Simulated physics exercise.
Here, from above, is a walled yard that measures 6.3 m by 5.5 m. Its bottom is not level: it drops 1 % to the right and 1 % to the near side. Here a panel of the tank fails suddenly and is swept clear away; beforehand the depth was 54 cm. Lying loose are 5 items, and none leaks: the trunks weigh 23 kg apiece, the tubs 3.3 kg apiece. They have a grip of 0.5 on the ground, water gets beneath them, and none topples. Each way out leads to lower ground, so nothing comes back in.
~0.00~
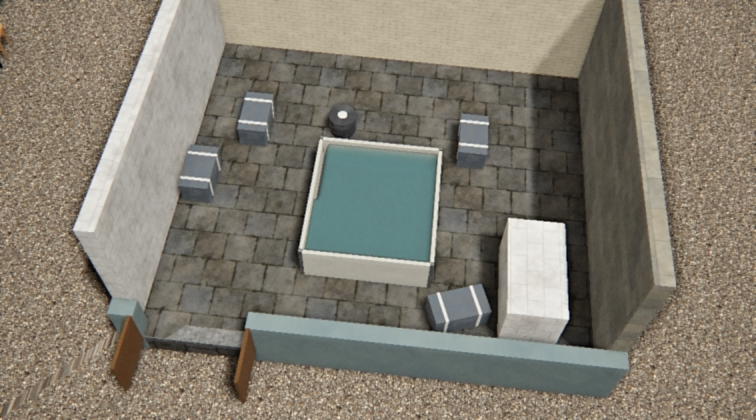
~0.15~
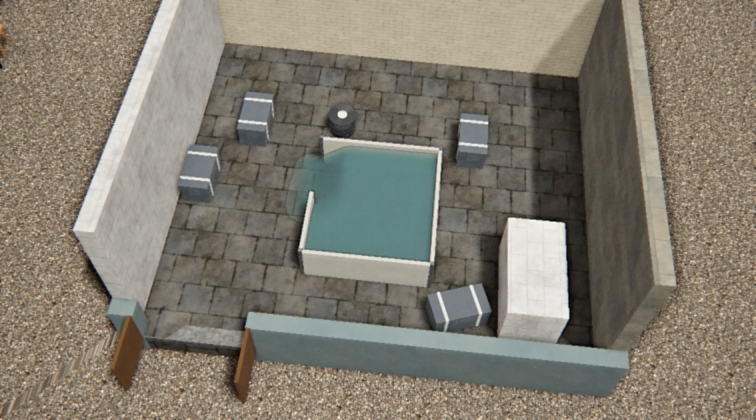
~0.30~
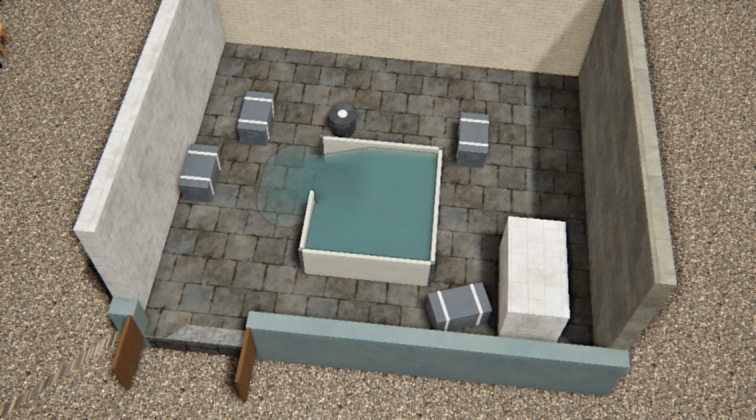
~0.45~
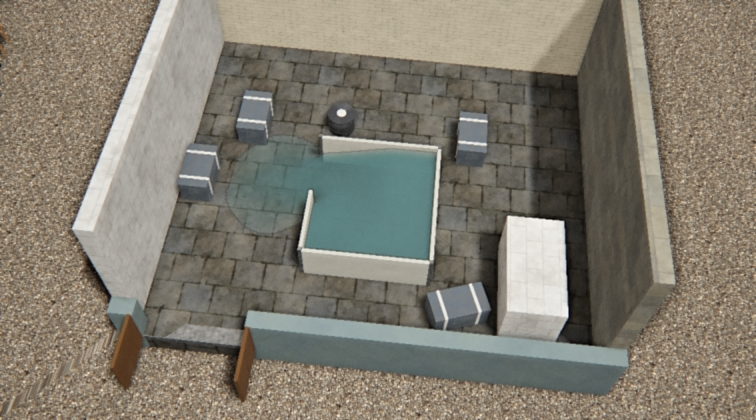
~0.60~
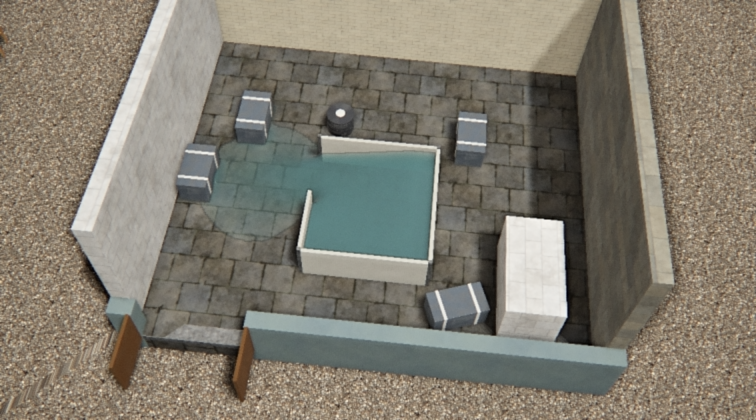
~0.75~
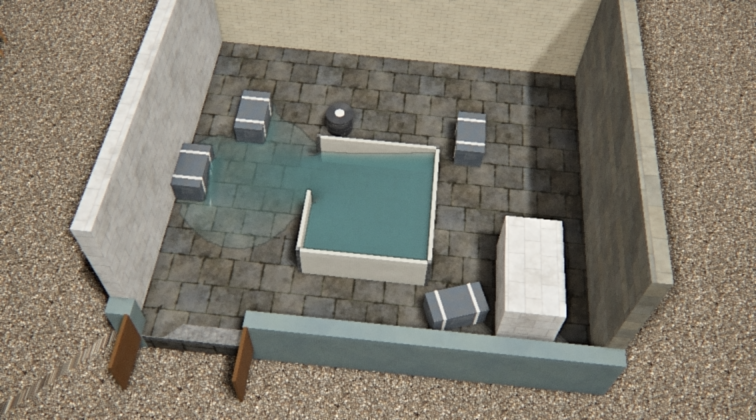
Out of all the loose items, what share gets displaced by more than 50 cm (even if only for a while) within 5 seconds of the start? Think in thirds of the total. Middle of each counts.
My answer: One to two thirds of the total.
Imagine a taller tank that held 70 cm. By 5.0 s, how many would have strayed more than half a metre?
It would come to 3 of them.
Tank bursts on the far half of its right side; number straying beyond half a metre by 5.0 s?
That would give 1.
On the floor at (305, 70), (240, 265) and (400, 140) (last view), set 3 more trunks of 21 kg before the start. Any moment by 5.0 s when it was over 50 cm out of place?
Reading them off in order: Clears the mark, not beyond, not beyond.
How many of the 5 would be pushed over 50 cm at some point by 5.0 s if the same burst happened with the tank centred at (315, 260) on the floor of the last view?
Result: 2 of them.
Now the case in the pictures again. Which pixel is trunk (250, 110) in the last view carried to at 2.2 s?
Around (237, 55).
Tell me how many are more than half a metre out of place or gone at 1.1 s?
That would be 0.
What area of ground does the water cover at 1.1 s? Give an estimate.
The covered patch comes to about 9.0 m2.
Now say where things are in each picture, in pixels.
The first frame shows a trunk at (198, 166), on the bottom; a trunk at (255, 111) rests on the ground; 3.7 m2 under water; 0 of 5 have shifted.
The second frame shows a trunk at (198, 166) rests on the ground; a trunk at (255, 111), on the bottom; water covers 4.2 m2; 0 of 5 have shifted.
The third frame shows a trunk at (199, 165), on the bottom; a trunk at (255, 110), on the bottom; water covers 4.9 m2; 0 of 5 have shifted.
The fourth frame shows a trunk at (198, 165), on the bottom; a trunk at (254, 110) rests on the ground; 5.8 m2 under water; 0 of 5 have shifted.
The fifth frame shows a trunk at (196, 165), on the bottom; a trunk at (253, 110) rests on the ground; 6.5 m2 under water; 0 of 5 have shifted.
The sixth frame shows a trunk at (191, 164), on the bottom, 8 cm from its start; a trunk at (252, 110) rests on the ground; 7.2 m2 under water; 1 of 5 have shifted.
After 1.1 s 0 of 5 are over 50 cm from their spots; 0 afloat.
After 2.2 s 1 of 5 are over 50 cm from their spots; 1 afloat.
After 3.5 s 2 of 5 are over 50 cm from their spots; 1 afloat.
After 5.0 s 2 of 5 are over 50 cm from their spots, and 2 have been at some point; 0 afloat.
